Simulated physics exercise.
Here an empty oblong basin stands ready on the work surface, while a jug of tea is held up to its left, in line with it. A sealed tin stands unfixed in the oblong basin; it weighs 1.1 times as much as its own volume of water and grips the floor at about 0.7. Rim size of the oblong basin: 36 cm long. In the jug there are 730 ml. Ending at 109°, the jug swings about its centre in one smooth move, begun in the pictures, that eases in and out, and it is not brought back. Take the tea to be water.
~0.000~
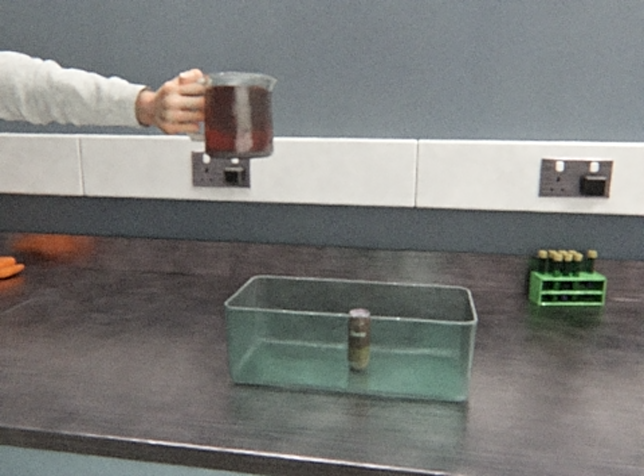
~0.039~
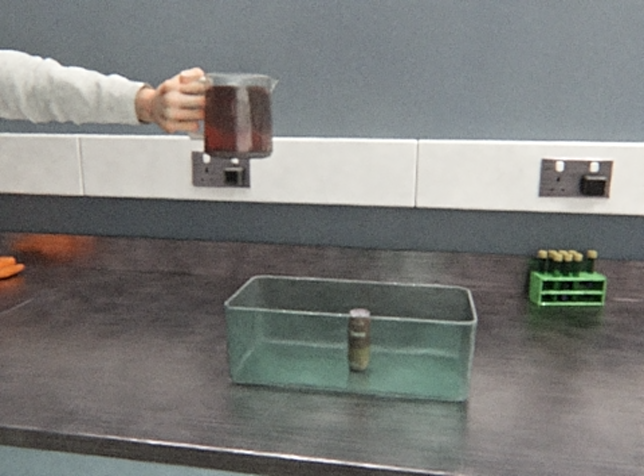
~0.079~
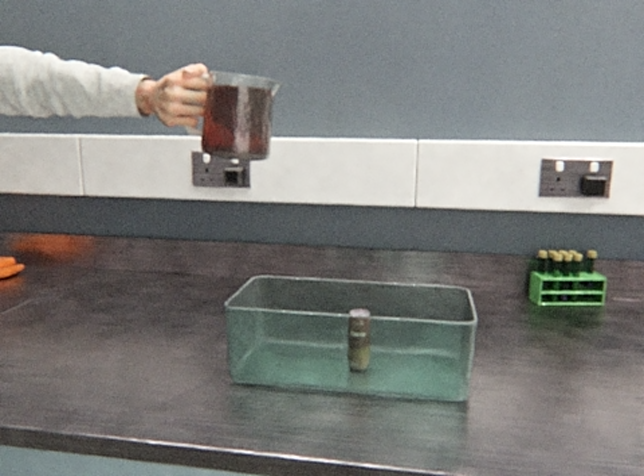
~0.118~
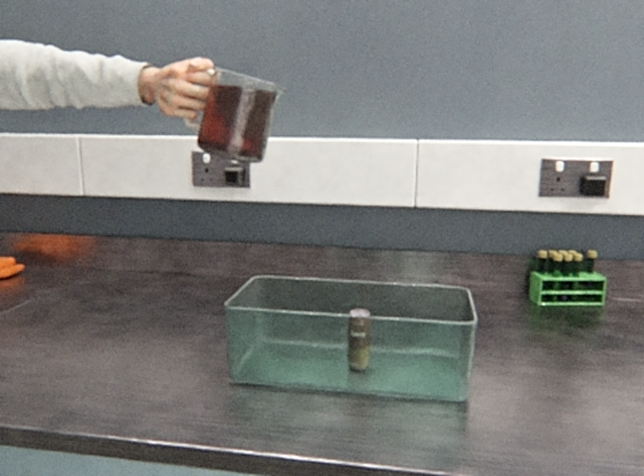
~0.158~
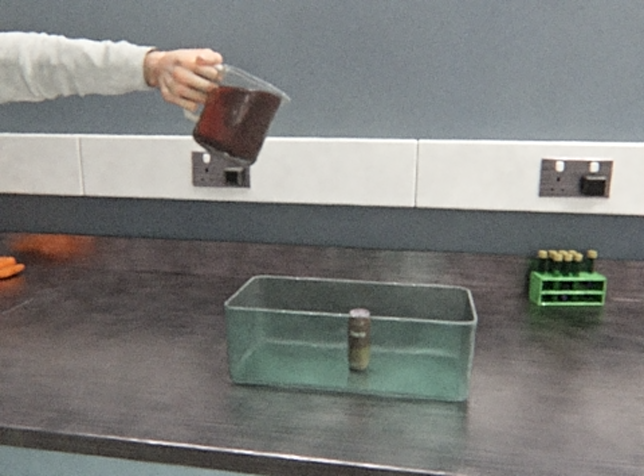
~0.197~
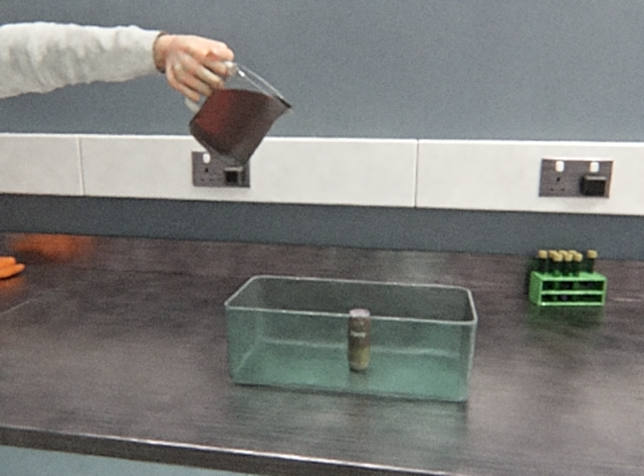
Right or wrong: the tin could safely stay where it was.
Wrong, it goes over.
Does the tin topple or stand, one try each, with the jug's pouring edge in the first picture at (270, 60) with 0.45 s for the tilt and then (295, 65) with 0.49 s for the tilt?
Try 1: Tipped over; try 2: Still standing.
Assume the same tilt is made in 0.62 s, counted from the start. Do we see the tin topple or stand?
So the tin will tip over.
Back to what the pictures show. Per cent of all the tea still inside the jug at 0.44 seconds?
Roughly 54 per cent.
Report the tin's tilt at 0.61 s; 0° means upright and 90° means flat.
I'd say it's tipped close to 5 degrees.
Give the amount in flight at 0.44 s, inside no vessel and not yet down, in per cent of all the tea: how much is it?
Roughly 44 percent.
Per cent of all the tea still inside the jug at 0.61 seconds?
I'd say some 16 per cent remains.
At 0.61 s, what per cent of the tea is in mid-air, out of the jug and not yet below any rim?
36 per cent or so.
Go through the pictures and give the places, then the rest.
The first frame shows tilt 0°; pouring edge (278, 77); surface from (210, 89) to (270, 89); the oblong basin's rim runs from (240, 291) to (472, 306); the tin's top is at (360, 315).
The second frame shows tilt 2°; pouring edge (279, 78); surface from (211, 88) to (271, 89).
The third frame shows tilt 7°; pouring edge (283, 83); surface from (213, 87) to (273, 90).
The fourth frame shows tilt 15°; pouring edge (287, 89); surface from (213, 95) to (277, 92).
The fifth frame shows tilt 26°; pouring edge (290, 100); surface from (210, 105) to (283, 97).
The sixth frame shows tilt 38°; pouring edge (292, 112); surface from (204, 110) to (286, 103); 1 per cent is over the edge.
By 0.44 s the tilt is 106° and 55 per cent is still to pour; the tin stands where it began.
By 0.61 s the tilt is 109° and 16 per cent is still to pour; the tin leans 7°.
By 0.79 s the tilt is 109° and 3 per cent is still to pour; the tin lies on its side.
By 0.99 s the tilt is 109° and 0 per cent is still to pour; the tin lies on its side.
At rest the tin lies on its side.
